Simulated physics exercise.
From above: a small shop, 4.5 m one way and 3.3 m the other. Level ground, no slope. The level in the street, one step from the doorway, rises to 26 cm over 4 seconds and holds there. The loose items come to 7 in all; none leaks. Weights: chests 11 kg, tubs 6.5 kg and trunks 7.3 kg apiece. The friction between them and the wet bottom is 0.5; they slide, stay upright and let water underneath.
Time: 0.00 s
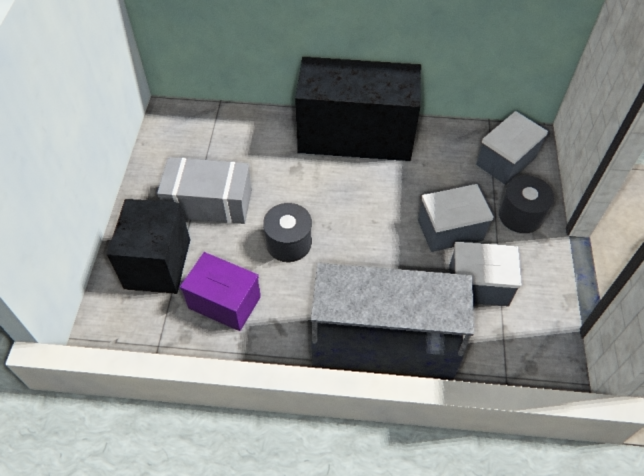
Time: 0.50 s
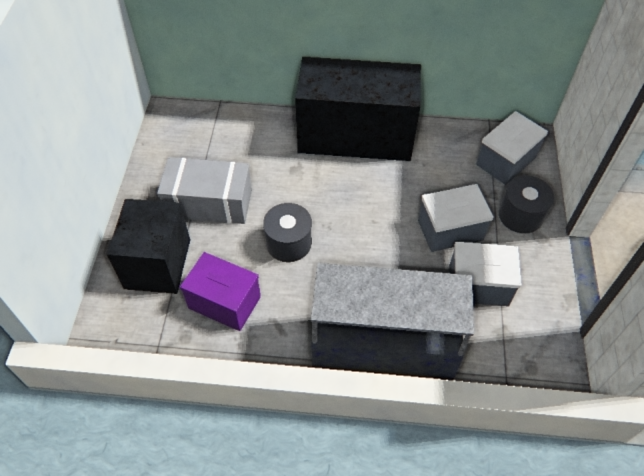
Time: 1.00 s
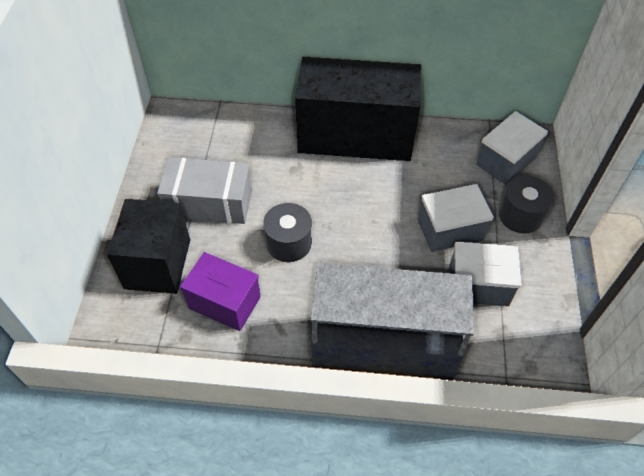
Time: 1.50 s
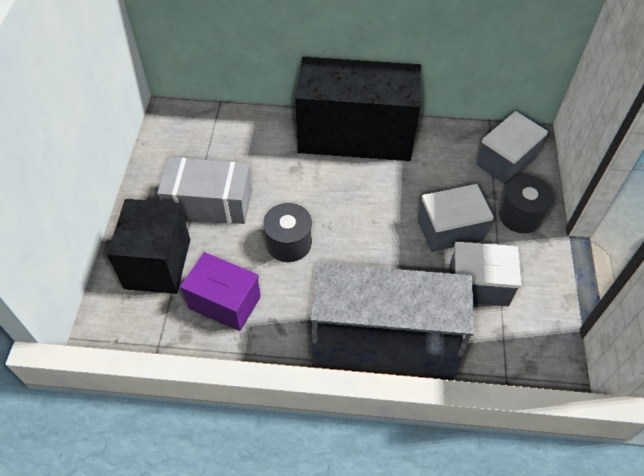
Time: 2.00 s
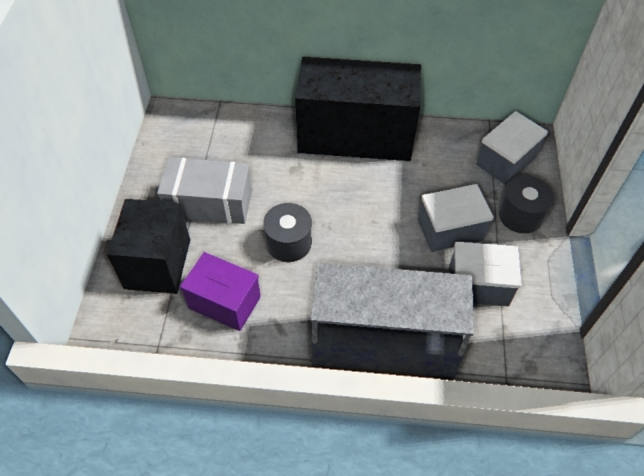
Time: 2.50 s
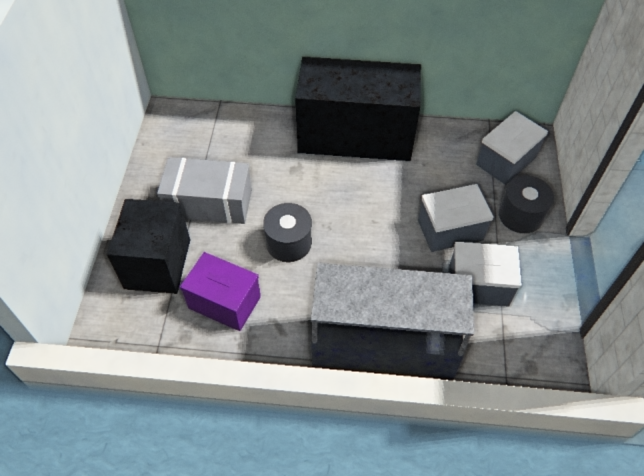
A small shop with a pale concrete floor and a green back wall is seen from above by a still camera. A black counter stands at the back, a speckled grey table in front, a black block, grey trunk and purple chest at left, a dark tub mid-floor, and grey boxes beside another tub at right. Bluish water deepens outside, then spreads thinly through the right doorway, while every object stays put.
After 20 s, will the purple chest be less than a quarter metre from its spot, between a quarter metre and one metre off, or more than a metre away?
Final distance: A quarter metre to a metre.
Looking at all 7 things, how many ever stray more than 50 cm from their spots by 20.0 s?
All told, that gives 7.
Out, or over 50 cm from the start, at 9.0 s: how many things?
The number comes to 5.
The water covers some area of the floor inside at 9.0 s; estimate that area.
I'd estimate close to 13 m2.
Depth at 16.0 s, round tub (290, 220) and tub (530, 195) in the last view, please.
Roughly 24 and 13 cm.
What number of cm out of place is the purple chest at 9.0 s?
About 80 cm by then.
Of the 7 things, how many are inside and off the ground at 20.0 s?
At that point I count 7.
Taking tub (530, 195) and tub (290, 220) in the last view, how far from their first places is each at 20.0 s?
In turn: 30 cm, 150 cm.
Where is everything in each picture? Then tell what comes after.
The purple chest at (219, 281) rests on the ground; 0.0 m2 under water; 0 of 7 have shifted, in the first frame.
The purple chest at (219, 281) rests on the ground; water covers 0.0 m2; 0 of 7 have shifted, in the second frame.
The purple chest at (219, 281) rests on the ground; 0.0 m2 under water; 0 of 7 have shifted, in the third frame.
The purple chest at (219, 281) rests on the ground; 0.0 m2 under water; 0 of 7 have shifted, in the fourth frame.
The purple chest at (219, 281) rests on the ground; water covers 0.1 m2; 0 of 7 have shifted, in the fifth frame.
The purple chest at (219, 281) rests on the ground; water covers 0.6 m2; 0 of 7 have shifted, in the sixth frame.
After 4.0 s the purple chest is near (219, 281), 0.0 m from its start, aground; 0 afloat.
After 9.0 s the purple chest is near (127, 293), 0.8 m from its start, afloat; 6 afloat.
After 16.0 s the purple chest is near (257, 285), 0.4 m from its start, afloat; 7 afloat.
After 20.0 s the purple chest is near (286, 258), 0.6 m from its start, afloat; 7 afloat.
